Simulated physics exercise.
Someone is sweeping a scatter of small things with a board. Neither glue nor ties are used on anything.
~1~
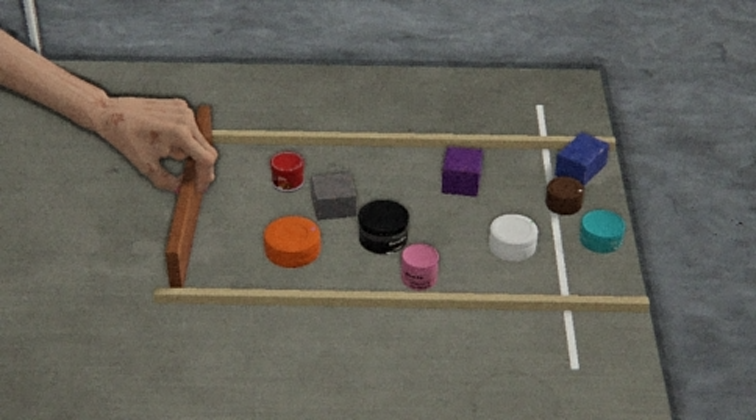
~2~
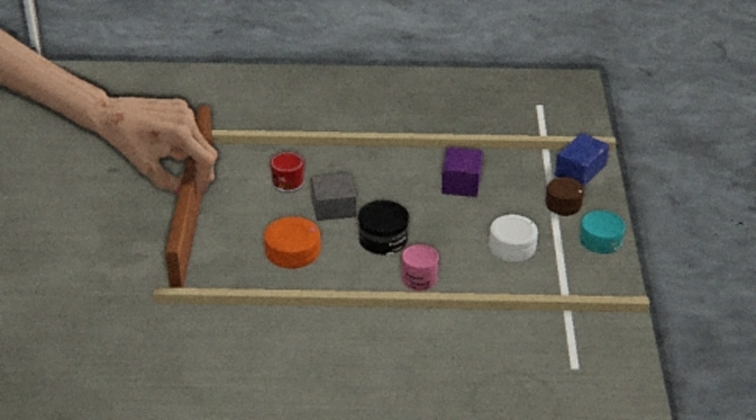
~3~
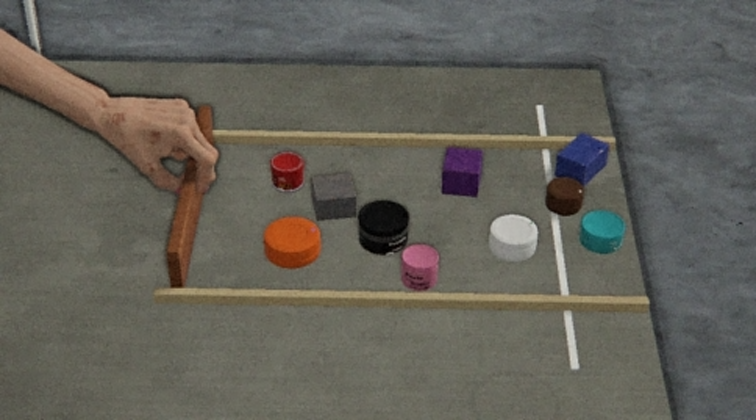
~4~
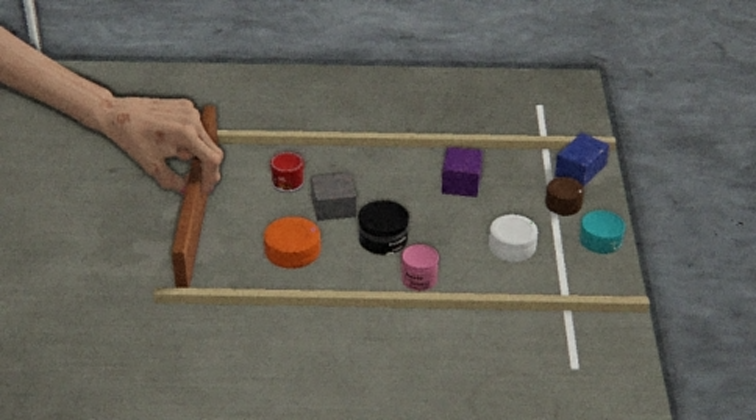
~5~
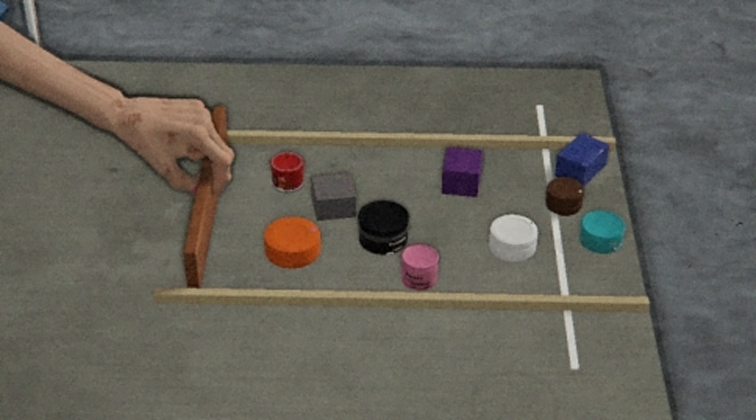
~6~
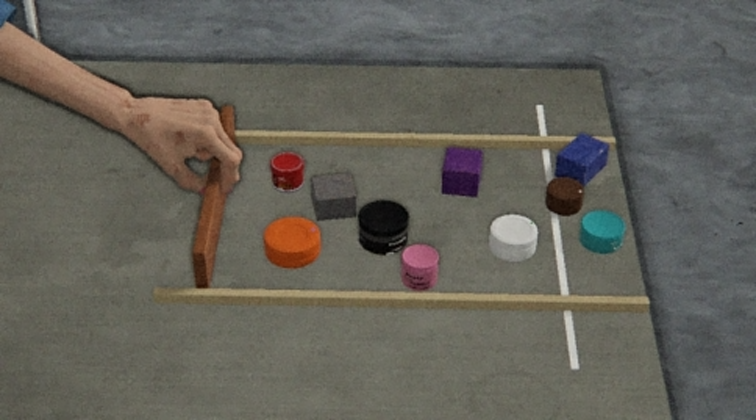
A hand holding a reddish-brown board rests at the left end of two pale strips, then slides the board a short way right. The board draws nearer to the red pot and orange lid without touching them, while the scattered tubs, lids and blocks, some by the white tape, stay still.
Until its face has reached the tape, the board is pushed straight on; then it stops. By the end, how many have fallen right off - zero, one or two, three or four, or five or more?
The table is going to lose one piece, maybe two.
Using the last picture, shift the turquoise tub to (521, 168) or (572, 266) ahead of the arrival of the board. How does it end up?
In the two tries the turquoise tub is not knocked off and is not knocked off, in that order.
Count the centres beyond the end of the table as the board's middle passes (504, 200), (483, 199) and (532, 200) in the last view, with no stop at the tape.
0, 0 and 1.
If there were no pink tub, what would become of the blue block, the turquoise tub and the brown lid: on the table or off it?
Blue block - gone, turquoise tub - gone, brown lid - safe.
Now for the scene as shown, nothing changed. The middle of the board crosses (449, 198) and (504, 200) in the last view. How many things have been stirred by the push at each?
By then 7, and 9.
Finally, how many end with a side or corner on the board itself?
Result: 4 in all.
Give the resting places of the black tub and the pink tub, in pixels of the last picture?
The black tub at (621, 221), the pink tub at (582, 274).
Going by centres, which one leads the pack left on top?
Answer: The white lid.
Soon after, none off yet; turquoise tub at rest near (602, 232); blue block at rest near (582, 160); brown lid at rest near (564, 197).
At rest, the number that fall off is one or two; fallen, blue block and turquoise tub.
